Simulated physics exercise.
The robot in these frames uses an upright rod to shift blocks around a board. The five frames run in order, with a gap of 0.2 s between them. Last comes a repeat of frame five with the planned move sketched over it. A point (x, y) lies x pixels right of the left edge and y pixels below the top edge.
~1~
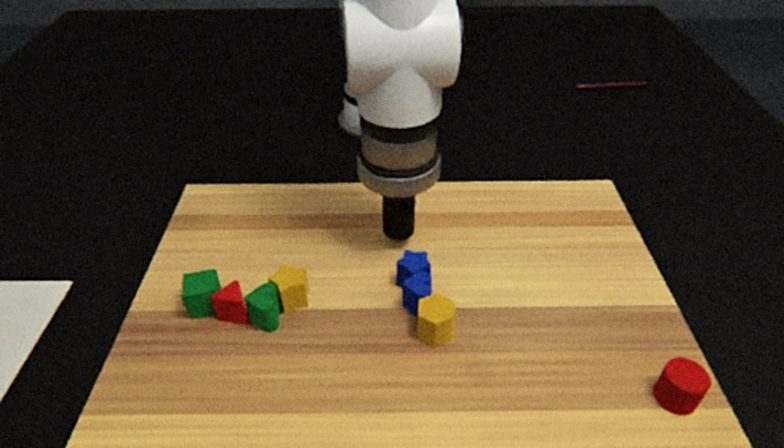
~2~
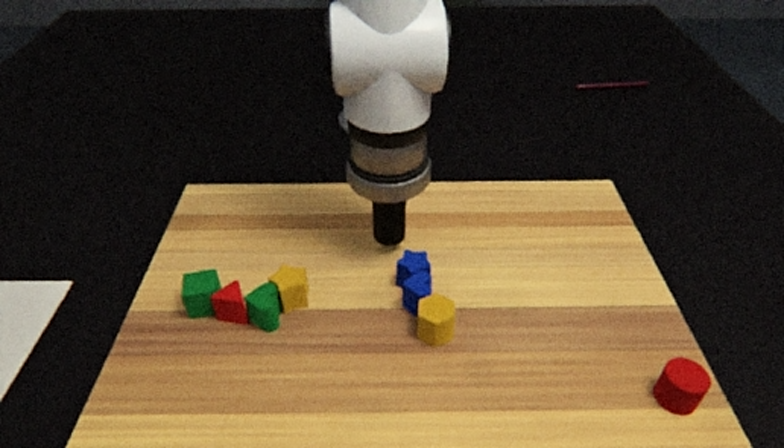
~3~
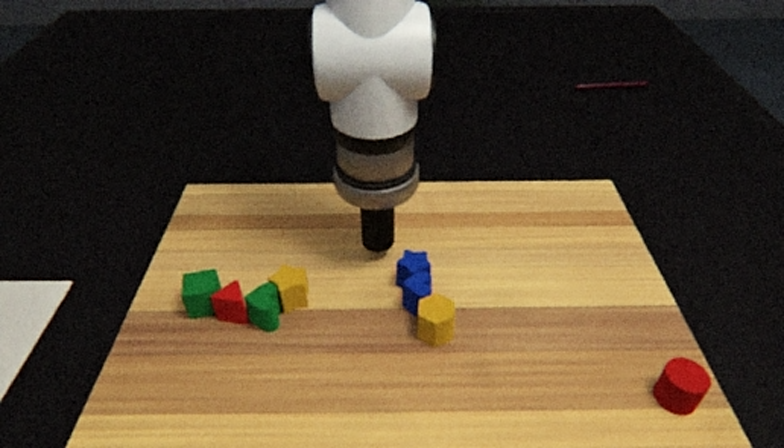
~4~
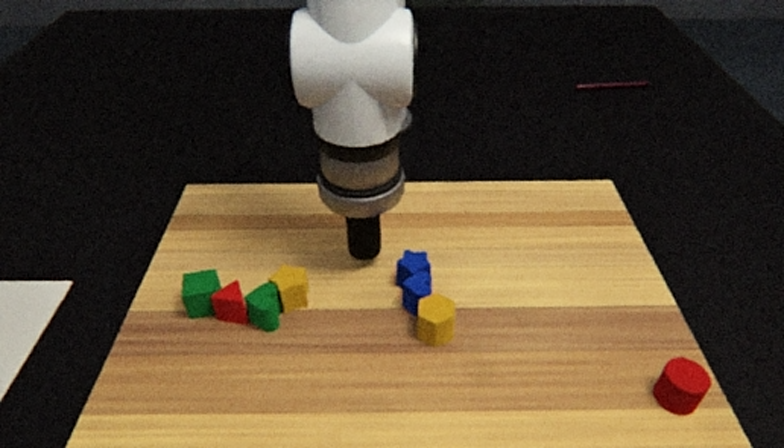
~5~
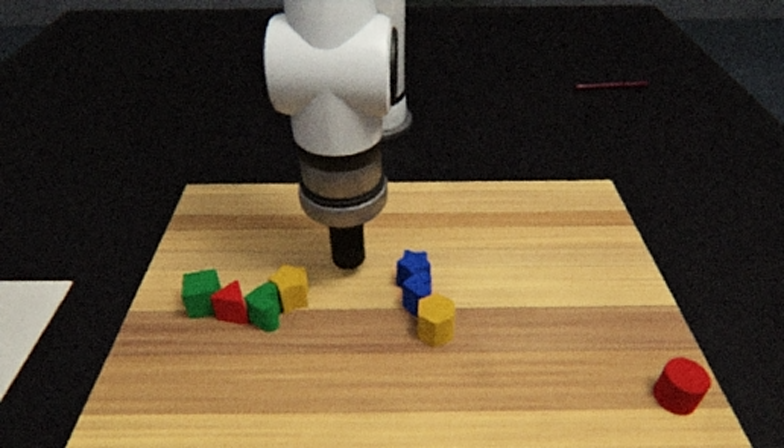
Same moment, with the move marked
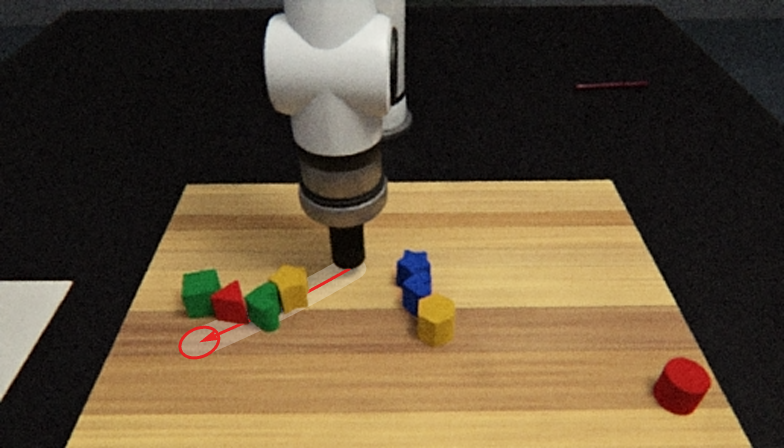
At the start, a robot arm holds an upright black rod near the back of a wooden board, behind small blue, yellow, green and red blocks. The rod then moves steadily left and slightly toward the viewer, ending between the two clusters, while every block stays still.
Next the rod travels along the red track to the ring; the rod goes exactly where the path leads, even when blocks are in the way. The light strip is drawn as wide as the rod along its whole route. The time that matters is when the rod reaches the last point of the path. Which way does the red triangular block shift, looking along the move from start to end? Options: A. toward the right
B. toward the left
Answer: A.
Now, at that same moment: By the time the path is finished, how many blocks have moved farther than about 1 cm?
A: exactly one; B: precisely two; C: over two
My answer is option C.
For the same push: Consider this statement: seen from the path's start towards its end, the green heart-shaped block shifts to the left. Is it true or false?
That statement is accurate.
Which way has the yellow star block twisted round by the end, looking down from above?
It goes anticlockwise.
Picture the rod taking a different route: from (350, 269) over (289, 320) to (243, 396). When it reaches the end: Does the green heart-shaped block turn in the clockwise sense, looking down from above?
My answer is no.
Drawn move, from (350, 269) through (305, 293) and (255, 318) to (199, 342).
On the path given first. One third of the way, rod (304, 283); red triangular block (225, 297), turned 30° clockwise; green heart-shaped block (246, 309); yellow star block (269, 288).
Two thirds of the way, rod (253, 308); red triangular block (199, 304), turned 50° clockwise; green heart-shaped block (217, 344), turned 70° anticlockwise; yellow star block (221, 319), turned 40° anticlockwise.
At the end, rod (196, 332); green square piece still; red triangular block (165, 310), turned 55° clockwise; green heart-shaped block (207, 360), turned 140° anticlockwise; yellow star block (179, 350), turned 90° anticlockwise.
